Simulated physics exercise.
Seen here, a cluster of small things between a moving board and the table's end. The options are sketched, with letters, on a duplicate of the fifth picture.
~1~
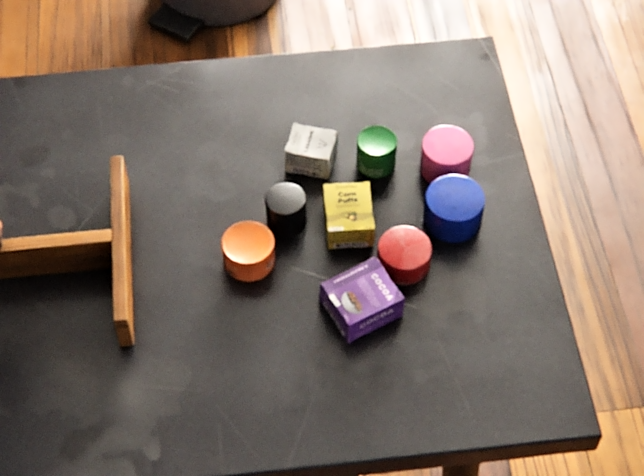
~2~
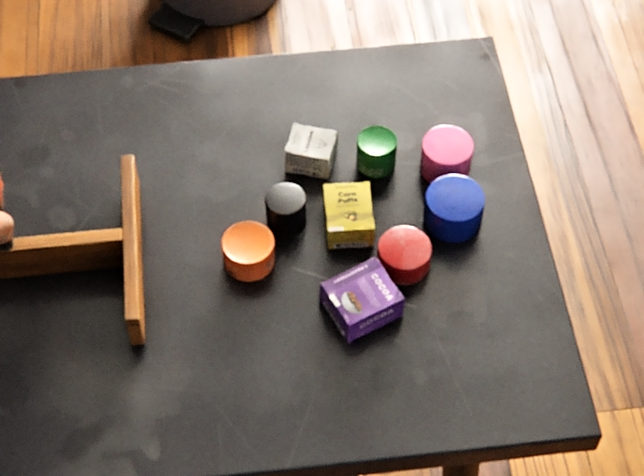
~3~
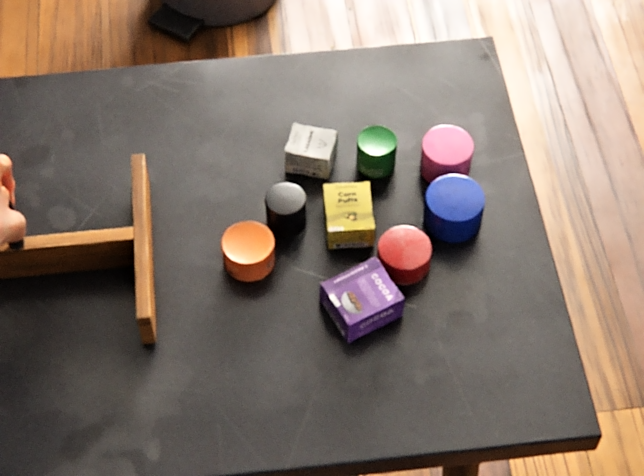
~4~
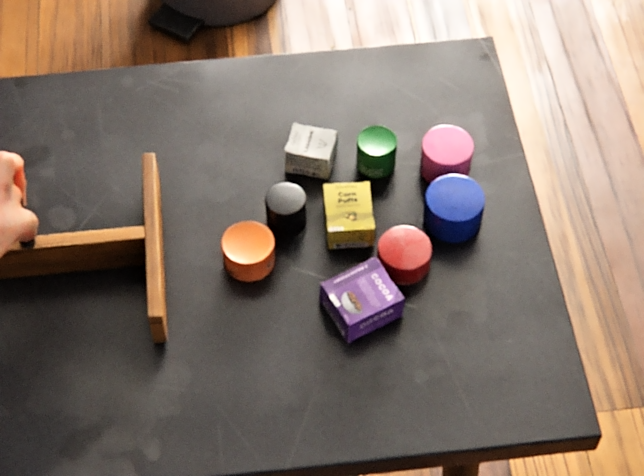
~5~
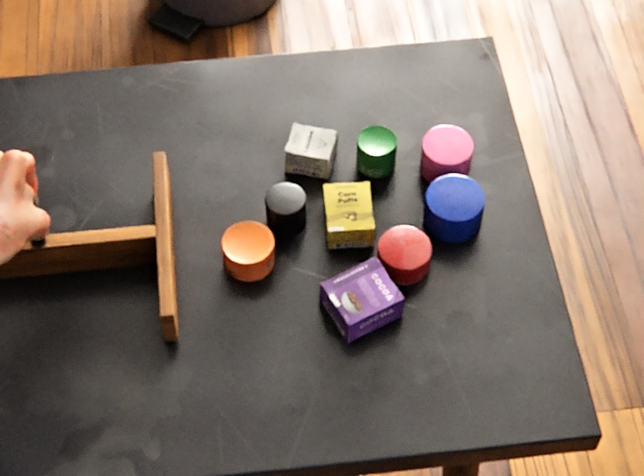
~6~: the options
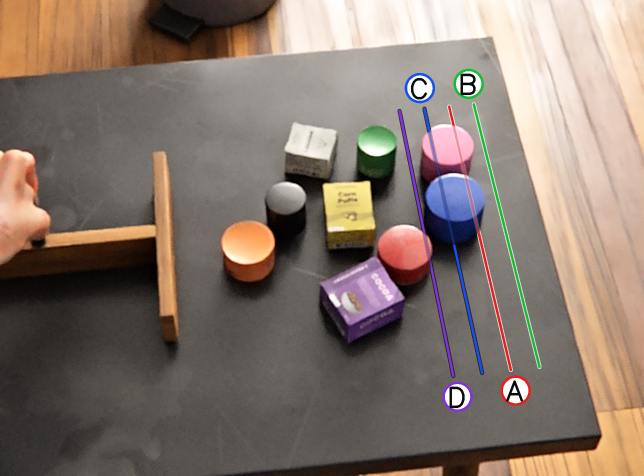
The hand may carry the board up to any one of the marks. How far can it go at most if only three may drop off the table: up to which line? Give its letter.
B.
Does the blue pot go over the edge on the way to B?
Yes.
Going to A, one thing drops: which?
The blue pot.
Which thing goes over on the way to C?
The blue pot goes over.
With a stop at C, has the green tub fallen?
No.
On the copy, A at (478, 228); B at (504, 226); C at (451, 231); D at (424, 233).
On B. First, board (287, 218); yellow packet (360, 214); orange jar (323, 249).
Then, board (409, 207); blue pot (528, 191); red tin (492, 251).
Finally, board (503, 198); blue pot over the edge; yellow packet over the edge; three fallen.
By contrast, A is within the limit but short; C is within the limit but short; D is within the limit but short.
